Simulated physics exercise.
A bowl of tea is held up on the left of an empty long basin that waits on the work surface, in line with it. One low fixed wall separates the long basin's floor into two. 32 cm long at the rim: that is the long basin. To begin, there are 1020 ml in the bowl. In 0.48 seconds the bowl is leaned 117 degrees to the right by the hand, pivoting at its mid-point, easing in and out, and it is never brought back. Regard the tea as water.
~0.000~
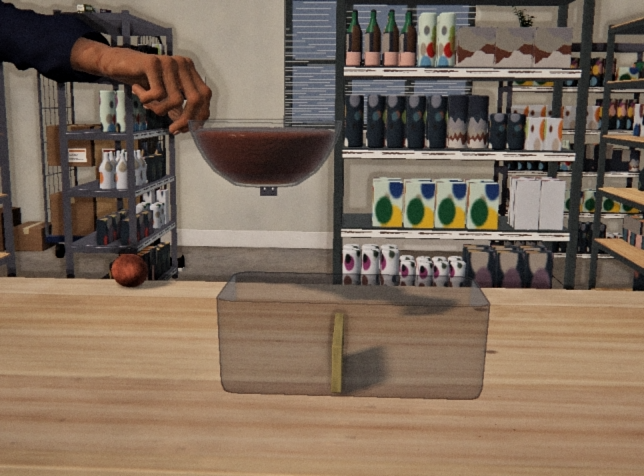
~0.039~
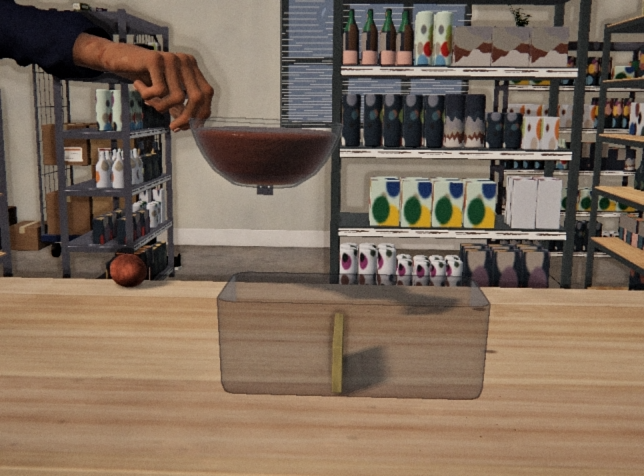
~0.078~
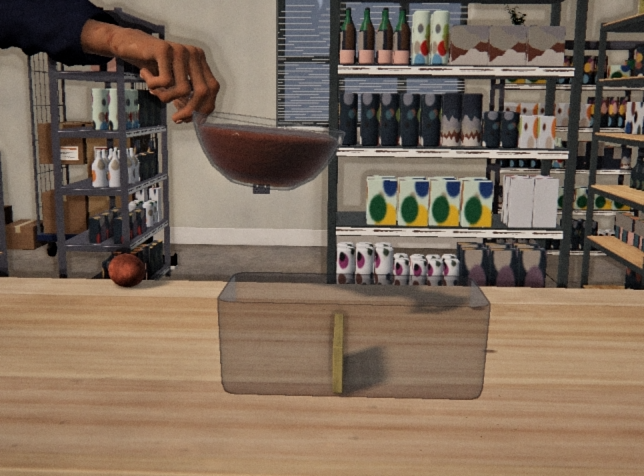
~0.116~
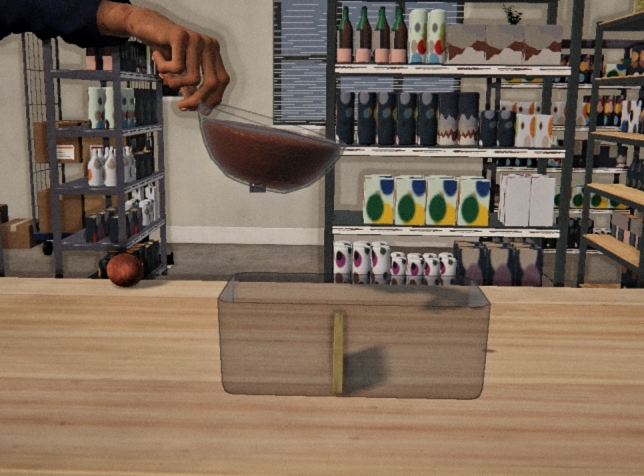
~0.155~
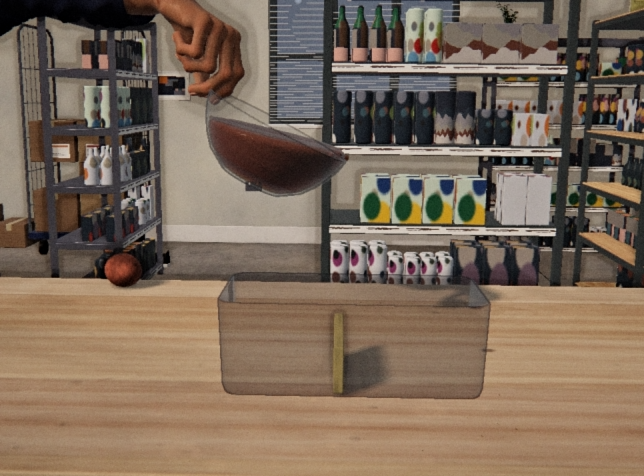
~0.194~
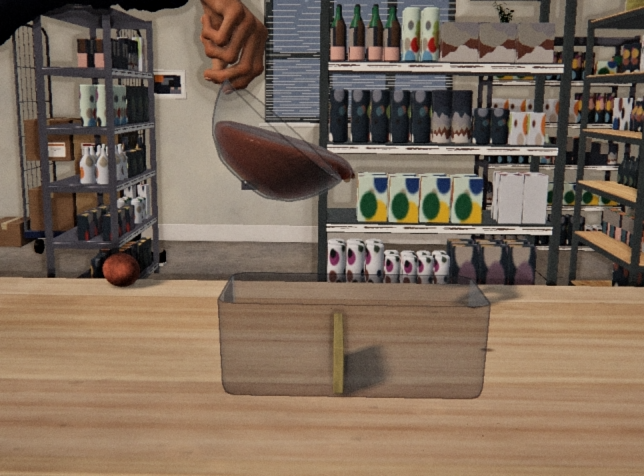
In this clip, a hand holds a clear bowl of dark reddish-brown liquid above and to the left of an empty long basin, then tilts it steadily to the right until some liquid passes over its lower rim.
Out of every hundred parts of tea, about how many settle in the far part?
About 66 out of 100.
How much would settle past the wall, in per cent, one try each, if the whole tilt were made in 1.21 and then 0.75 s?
I'd expect close to 85 per cent and then close to 75 per cent.
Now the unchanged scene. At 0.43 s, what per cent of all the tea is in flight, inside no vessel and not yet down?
Close to 28 in a hundred.
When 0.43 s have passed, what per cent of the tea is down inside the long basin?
About 70 per cent.
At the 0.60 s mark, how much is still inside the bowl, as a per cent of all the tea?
I'd say some 0 per cent remains.
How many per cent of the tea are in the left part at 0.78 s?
20 %.
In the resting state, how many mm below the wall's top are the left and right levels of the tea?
The left comes to roughly 46 mm and the right to roughly 30 mm.
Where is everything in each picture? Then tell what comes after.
In the first picture, it leans 0°; its right rim is at (341, 124); the tea meets the walls at (196, 130) and (337, 132); the long basin's rim runs from (226, 287) to (481, 292); the wall's top is at (339, 330).
In the second picture, it leans 2°; its right rim is at (342, 127); the tea meets the walls at (196, 129) and (338, 134).
In the third picture, it leans 7°; its right rim is at (344, 134); the tea meets the walls at (199, 125) and (339, 139).
In the fourth picture, it leans 16°; its right rim is at (346, 147); the tea meets the walls at (204, 119) and (342, 144).
In the fifth picture, it leans 28°; its right rim is at (345, 163); the tea meets the walls at (210, 117) and (339, 153); 2 per cent is over the edge.
In the sixth picture, it leans 41°; its right rim is at (340, 181); the tea meets the walls at (216, 122) and (317, 154); 10 per cent is over the edge.
By 0.43 s the tilt is 114° and 1 per cent is still to pour, 4 is left of the wall and 66 right of it.
By 0.60 s the tilt is 117° and 0 per cent is still to pour, 19 is left of the wall and 52 right of it.
By 0.78 s the tilt is 117° and 1 per cent is still to pour, 19 is left of the wall and 53 right of it.
By 0.98 s the tilt is 117° and 0 per cent is still to pour, 23 is left of the wall and 66 right of it.
At rest 23 per cent lies left of the wall, 66 right of it and 11 outside.
